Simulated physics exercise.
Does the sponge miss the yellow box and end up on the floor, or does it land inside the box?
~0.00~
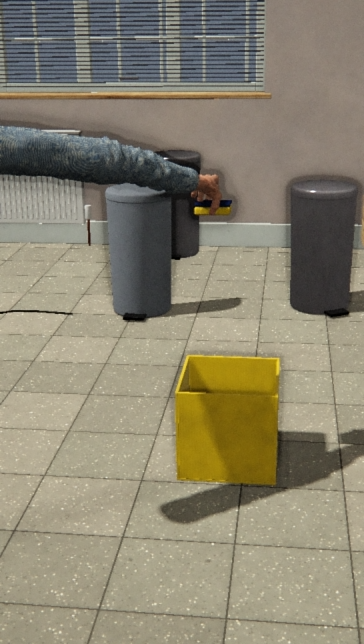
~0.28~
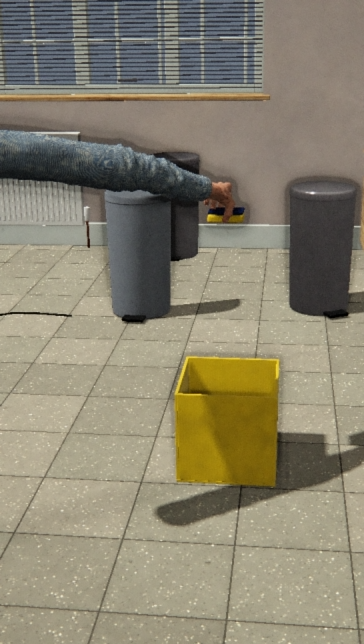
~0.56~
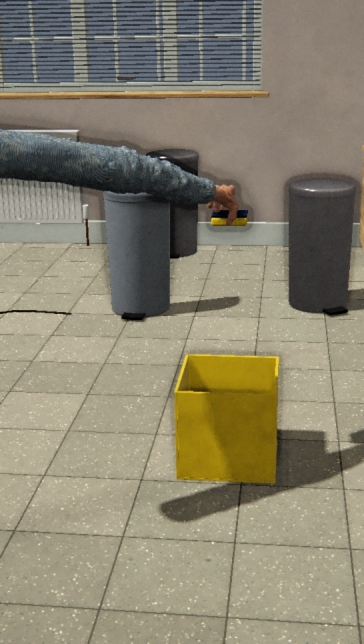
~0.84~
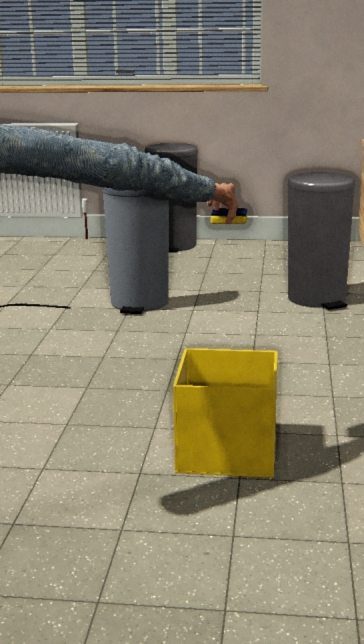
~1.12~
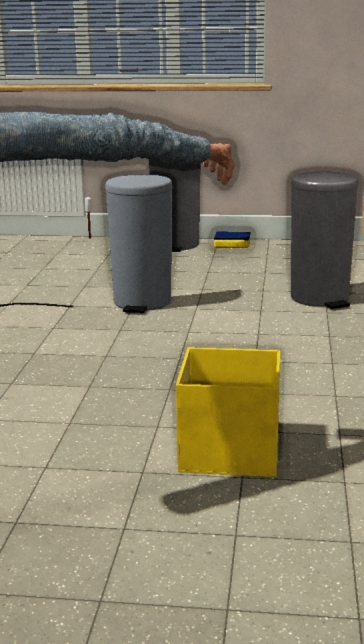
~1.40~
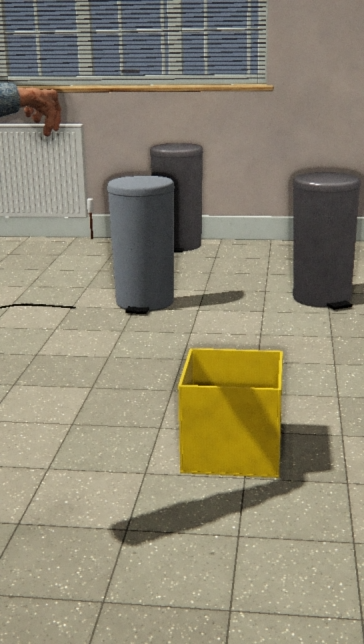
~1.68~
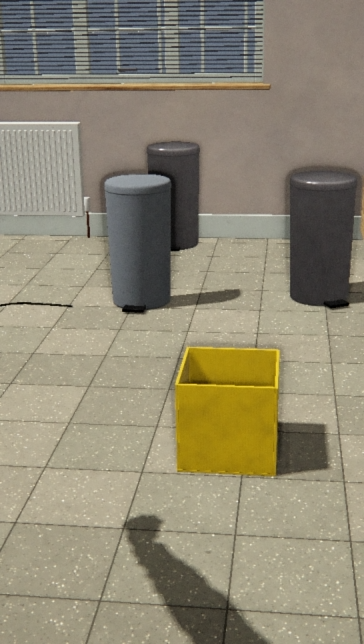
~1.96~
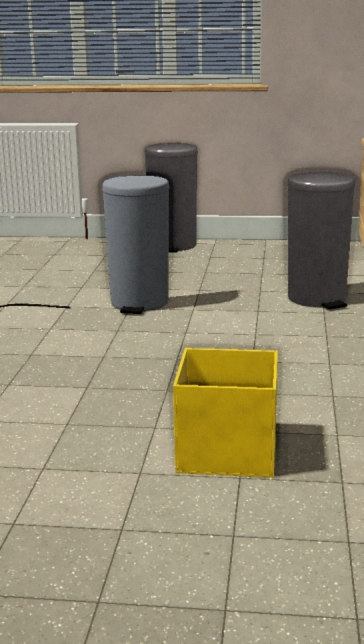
It lands inside the yellow box, disappearing from view with nothing left on the tiles around it.
Outstretched arm releasing a small yellow sponge above an open yellow box, the sponge dropping inside and the hand drawing back left.
